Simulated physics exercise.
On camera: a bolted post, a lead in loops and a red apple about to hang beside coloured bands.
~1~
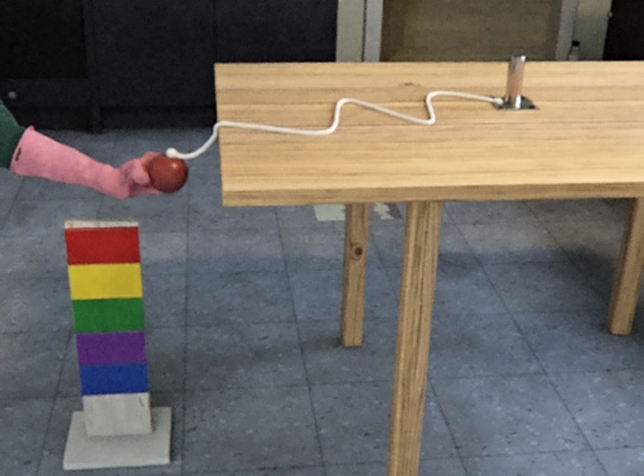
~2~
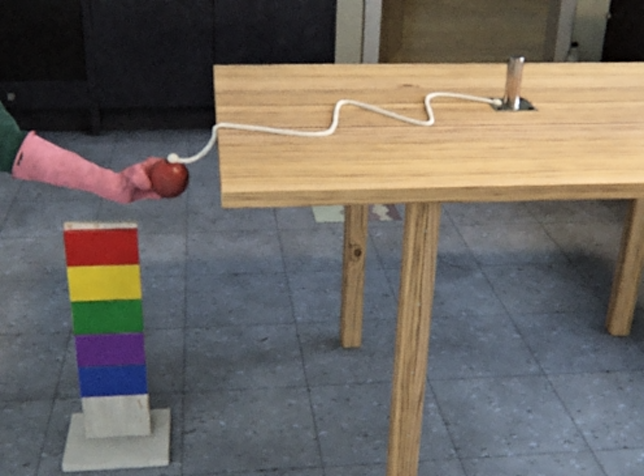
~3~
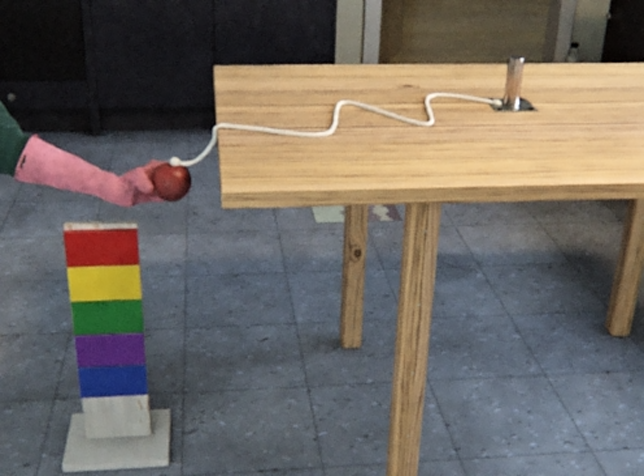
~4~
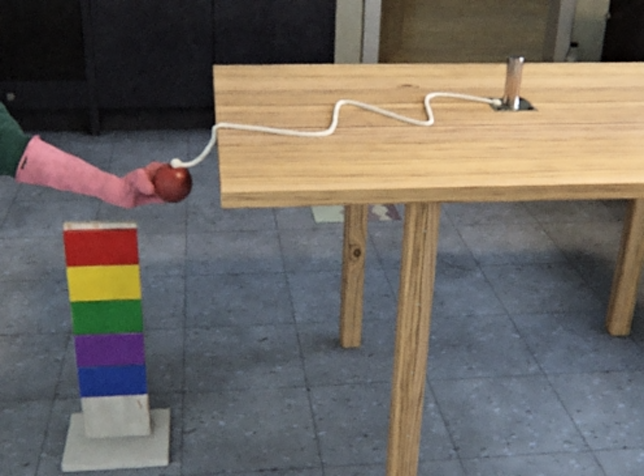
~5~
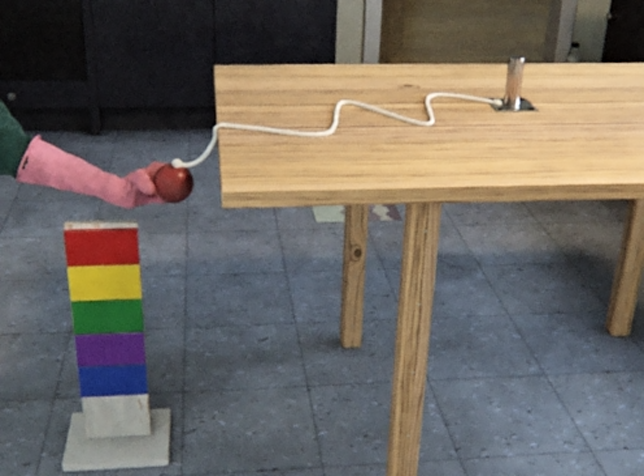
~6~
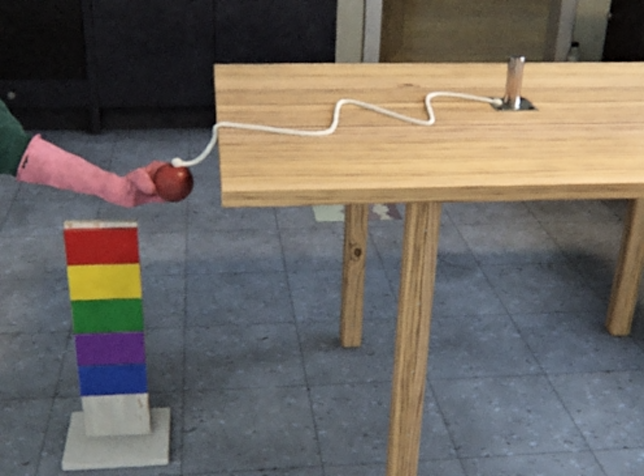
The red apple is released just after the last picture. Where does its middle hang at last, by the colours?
Its centre hangs level with the blue band.
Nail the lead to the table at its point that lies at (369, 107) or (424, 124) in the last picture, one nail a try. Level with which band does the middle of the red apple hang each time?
It would be yellow; green.
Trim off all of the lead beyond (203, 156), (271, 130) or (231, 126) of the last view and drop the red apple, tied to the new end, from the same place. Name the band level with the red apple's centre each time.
Try by try: Purple; yellow; green.
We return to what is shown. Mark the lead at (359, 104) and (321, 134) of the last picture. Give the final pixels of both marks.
Near (251, 118) and (222, 213).
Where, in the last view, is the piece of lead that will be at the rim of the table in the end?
At (338, 105), roughly.
A little later, apple near (190, 368); level with blue.
Next, apple near (248, 356); level with blue.
Later still, apple near (207, 370); level with blue.
When it is over, apple near (229, 368); level with blue. Its middle rests at the blue band.
